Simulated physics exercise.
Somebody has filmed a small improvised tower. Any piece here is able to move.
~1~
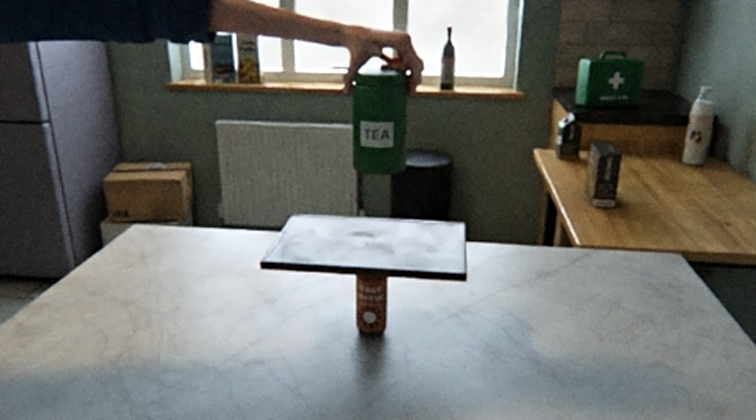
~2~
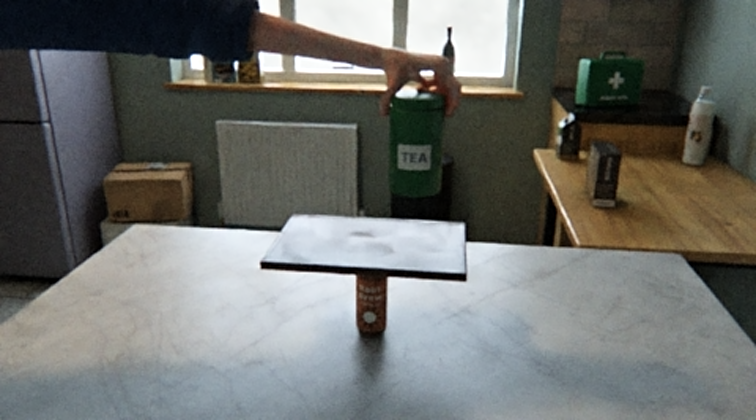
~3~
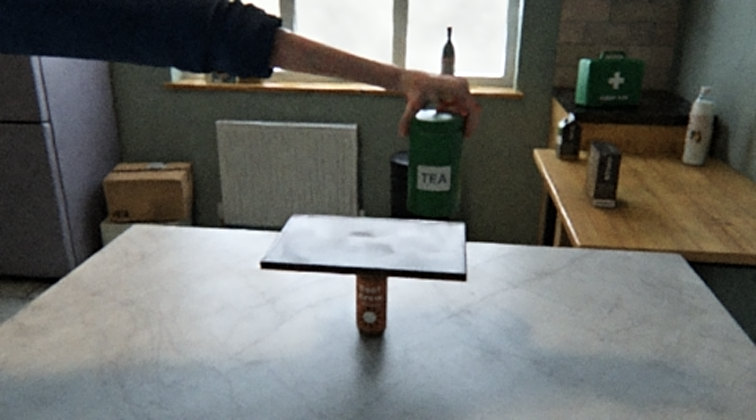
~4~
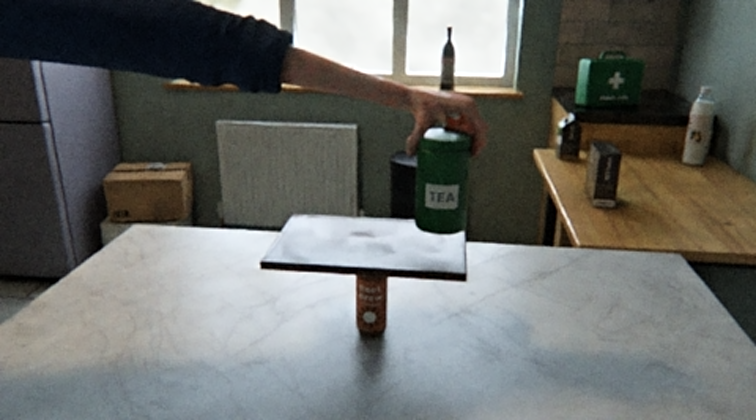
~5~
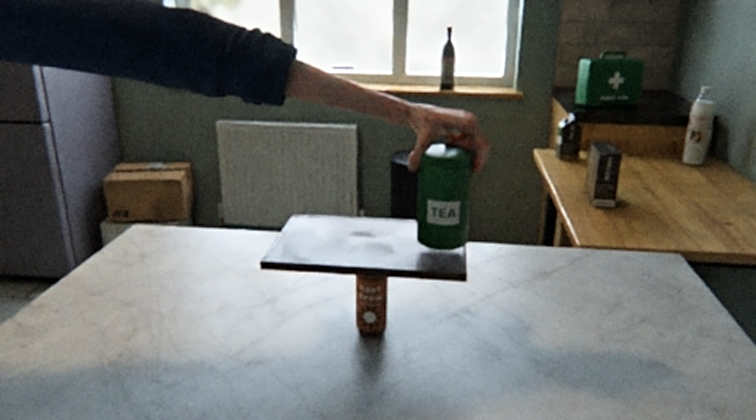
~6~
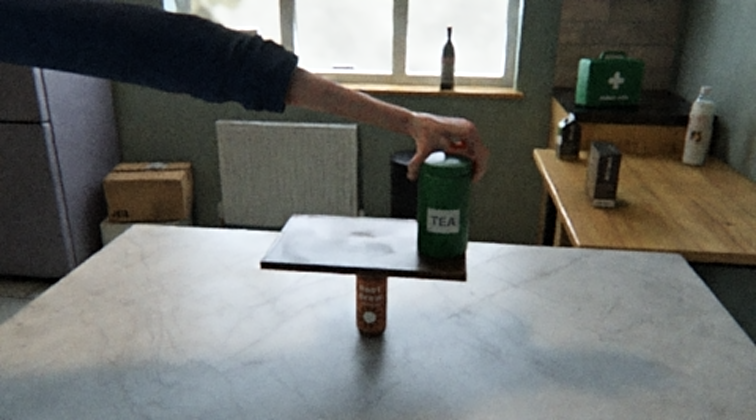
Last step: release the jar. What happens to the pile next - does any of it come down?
It is going to fail to remain upright.
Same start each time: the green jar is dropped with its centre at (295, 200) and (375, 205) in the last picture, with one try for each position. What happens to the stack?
Case A: It caves in; case B: It survives.
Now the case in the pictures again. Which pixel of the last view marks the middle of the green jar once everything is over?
Around (518, 328).
Then, 0.30 s after the last picture, green jar now fallen; brown lid tipped 41° from how it was.
Then, 0.60 s after the last picture, brown lid on its side.
Then, 1.00 s after the last picture, brown lid now fallen.
By the end, fallen, brown lid and green jar; orange can in place. Seen from the same camera at the end, green jar near (518, 328). The stack gives way.
